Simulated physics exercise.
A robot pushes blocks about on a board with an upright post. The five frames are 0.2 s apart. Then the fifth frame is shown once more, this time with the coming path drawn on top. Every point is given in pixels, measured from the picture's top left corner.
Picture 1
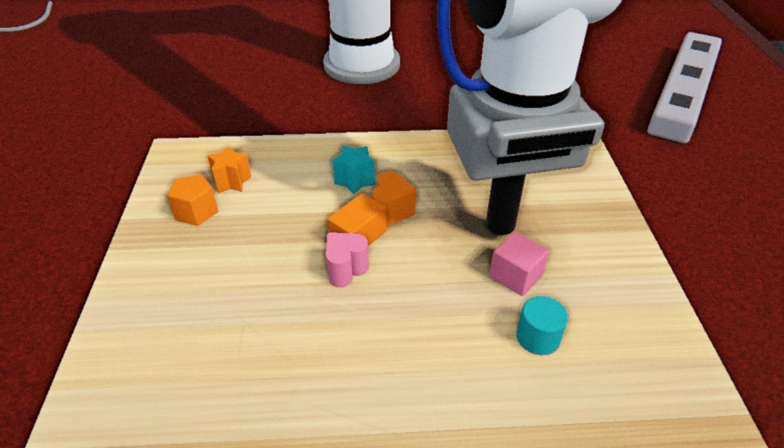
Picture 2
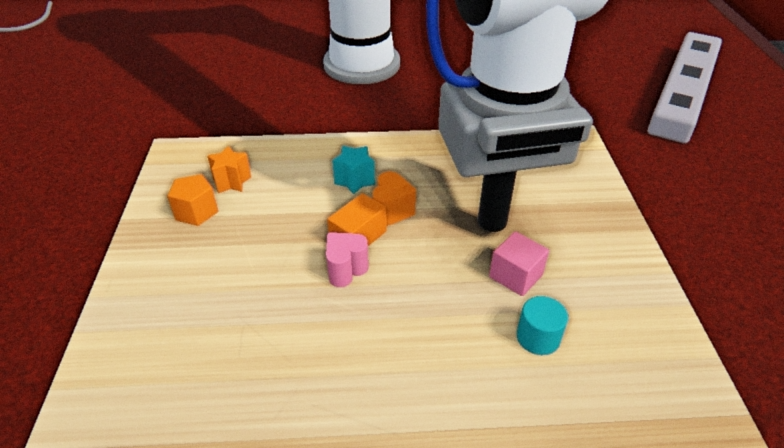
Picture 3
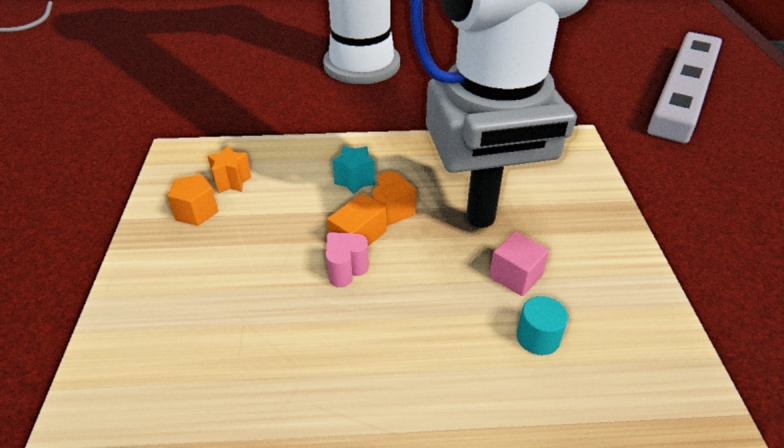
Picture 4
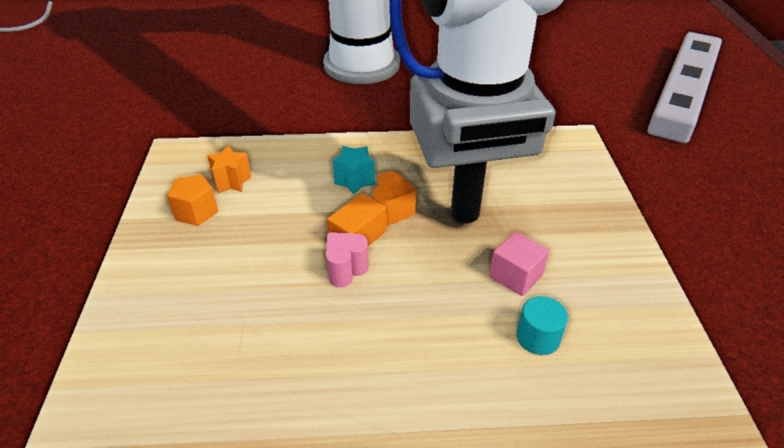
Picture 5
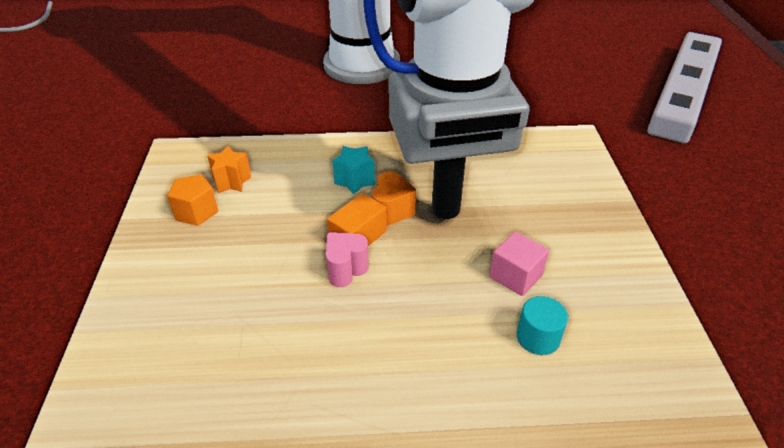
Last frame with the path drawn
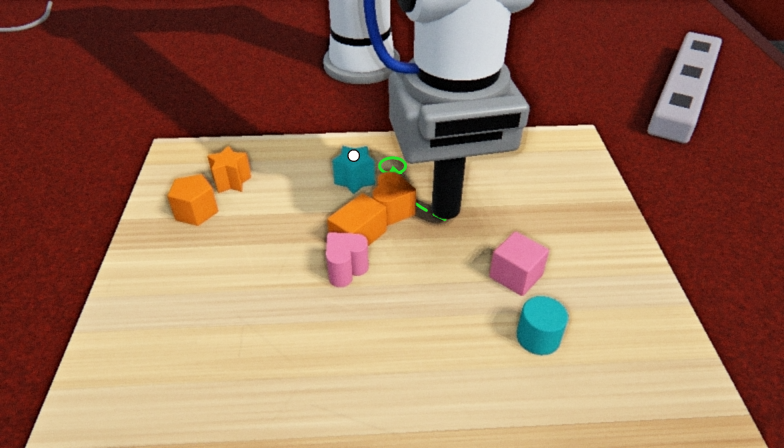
In the video, a robot arm holding a black upright post moves steadily left across the back of a wooden board, nearing a cluster of orange and turquoise blocks, while all the blocks, including the pink ones, stay still.
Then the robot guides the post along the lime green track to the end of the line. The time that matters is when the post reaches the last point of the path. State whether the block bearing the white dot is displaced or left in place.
By the end it is where it was.
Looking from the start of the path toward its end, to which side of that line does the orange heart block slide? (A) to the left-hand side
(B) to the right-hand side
(A)
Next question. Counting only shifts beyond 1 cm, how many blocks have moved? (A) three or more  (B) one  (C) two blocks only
I choose B.
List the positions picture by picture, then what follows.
Post tip (500, 227); block tops, turquoise star-shaped block (354, 156); orange heart block (392, 186), in the first frame.
Post (492, 223); blocks unchanged, in the second frame.
Post (480, 219); blocks unchanged, in the third frame.
Post (465, 215); blocks unchanged, in the fourth frame.
Post (446, 211); turquoise star-shaped block (354, 156); orange heart block (392, 186), in the fifth frame.
Path on the board, from (445, 220) through (417, 205) and (399, 186) to (393, 166); the dot is on the turquoise star-shaped block.
One third of the way, post (417, 196); orange heart block (381, 183).
Two thirds of the way, post (399, 177); orange heart block (373, 181), turned 25° anticlockwise.
At the end, post (393, 157); turquoise star-shaped block in place; orange heart block (373, 181), turned 25° anticlockwise.
